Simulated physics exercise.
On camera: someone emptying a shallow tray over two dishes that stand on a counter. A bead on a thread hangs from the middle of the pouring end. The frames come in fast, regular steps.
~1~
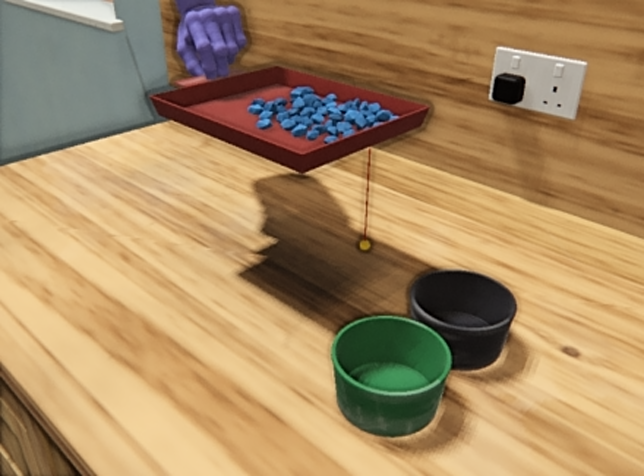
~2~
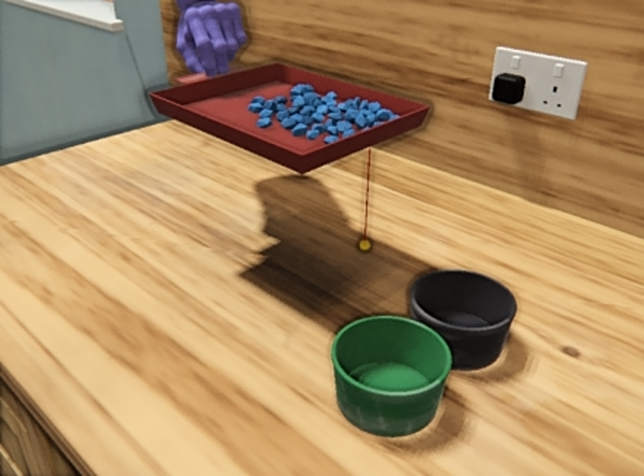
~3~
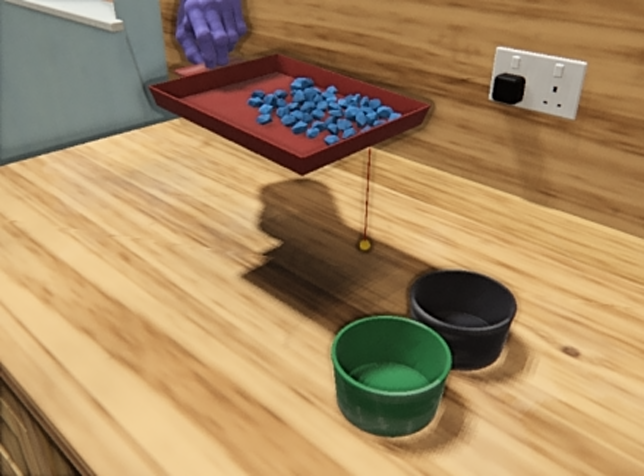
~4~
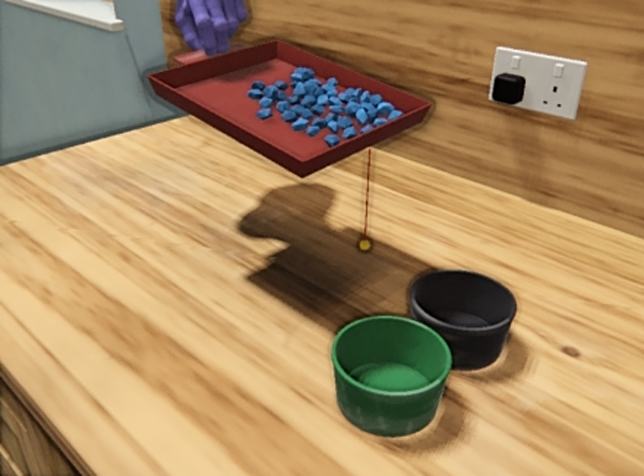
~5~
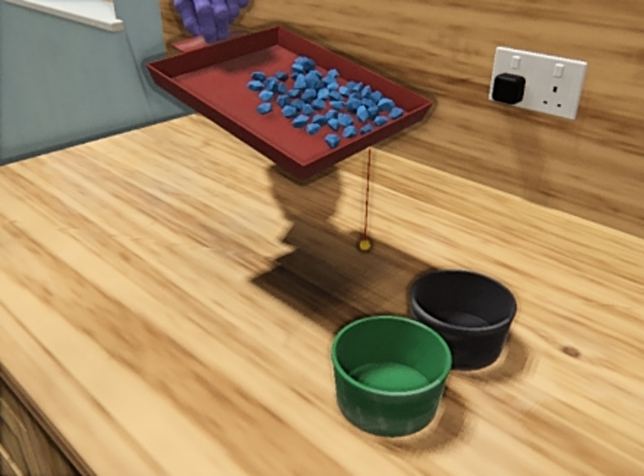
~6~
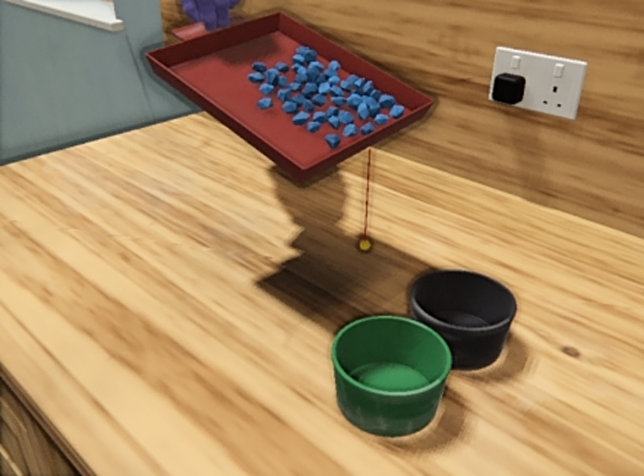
A shallow red tray holding a loose pile of blue stones is held by a purple-gloved hand above a pale wooden counter, seen from a fixed, slightly raised view. A yellow bead hangs on a thread from its near end, with a green dish and a black dish to the right below, and a wall socket behind. The tray steadily tilts, its far side rising and its near left corner dipping slightly, while the stones stay bunched.
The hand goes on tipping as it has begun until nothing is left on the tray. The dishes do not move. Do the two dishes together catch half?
The two hold under half of the load.
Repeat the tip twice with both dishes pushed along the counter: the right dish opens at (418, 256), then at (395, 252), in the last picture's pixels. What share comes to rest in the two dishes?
Roughly 80 per cent, and 90 per cent.
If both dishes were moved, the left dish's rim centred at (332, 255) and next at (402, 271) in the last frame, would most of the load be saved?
One: Less than half. Two: The smaller part.
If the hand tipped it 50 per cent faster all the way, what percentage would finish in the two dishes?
Some 0 per cent.
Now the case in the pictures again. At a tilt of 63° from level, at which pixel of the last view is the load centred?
Near (337, 127).
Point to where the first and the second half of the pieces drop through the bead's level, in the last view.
Around (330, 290) and then (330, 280).
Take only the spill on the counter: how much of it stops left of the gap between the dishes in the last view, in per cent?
Close to 100 per cent.
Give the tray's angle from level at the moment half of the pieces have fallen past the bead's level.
Roughly 105°.
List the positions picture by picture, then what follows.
In the first picture, corners of the pouring end (302, 150) and (422, 106), level; middle of the load (322, 112), aquarium stones; left dish (436, 400); right dish (505, 338); bead on its thread (365, 245).
In the second picture, corners of the pouring end (302, 151) and (423, 106), level; middle of the load (322, 110).
In the third picture, corners of the pouring end (303, 153) and (423, 105), tipped barely, lowest at the left corner; middle of the load (322, 106).
In the fourth picture, corners of the pouring end (303, 157) and (424, 103), tipped a little, lowest at the left corner; middle of the load (323, 100).
In the fifth picture, corners of the pouring end (304, 160) and (426, 102), tipped a little, lowest at the left corner; middle of the load (324, 94).
In the sixth picture, corners of the pouring end (304, 164) and (427, 100), tipped clearly, lowest at the left corner; middle of the load (324, 88); left dish (436, 400); right dish (505, 338).
Just after the last frame, tray tipped steeply; every one on the tray.
A moment on, tray tipped past a quarter turn; about a tenth on the tray; roughly half outside both; roughly a third in the air.
Further on, tray tipped past a quarter turn; just a few in the right dish; almost all outside both.
When it is over, tray tipped past a quarter turn; not one in the left dish; just a few in the right dish; almost all outside both.
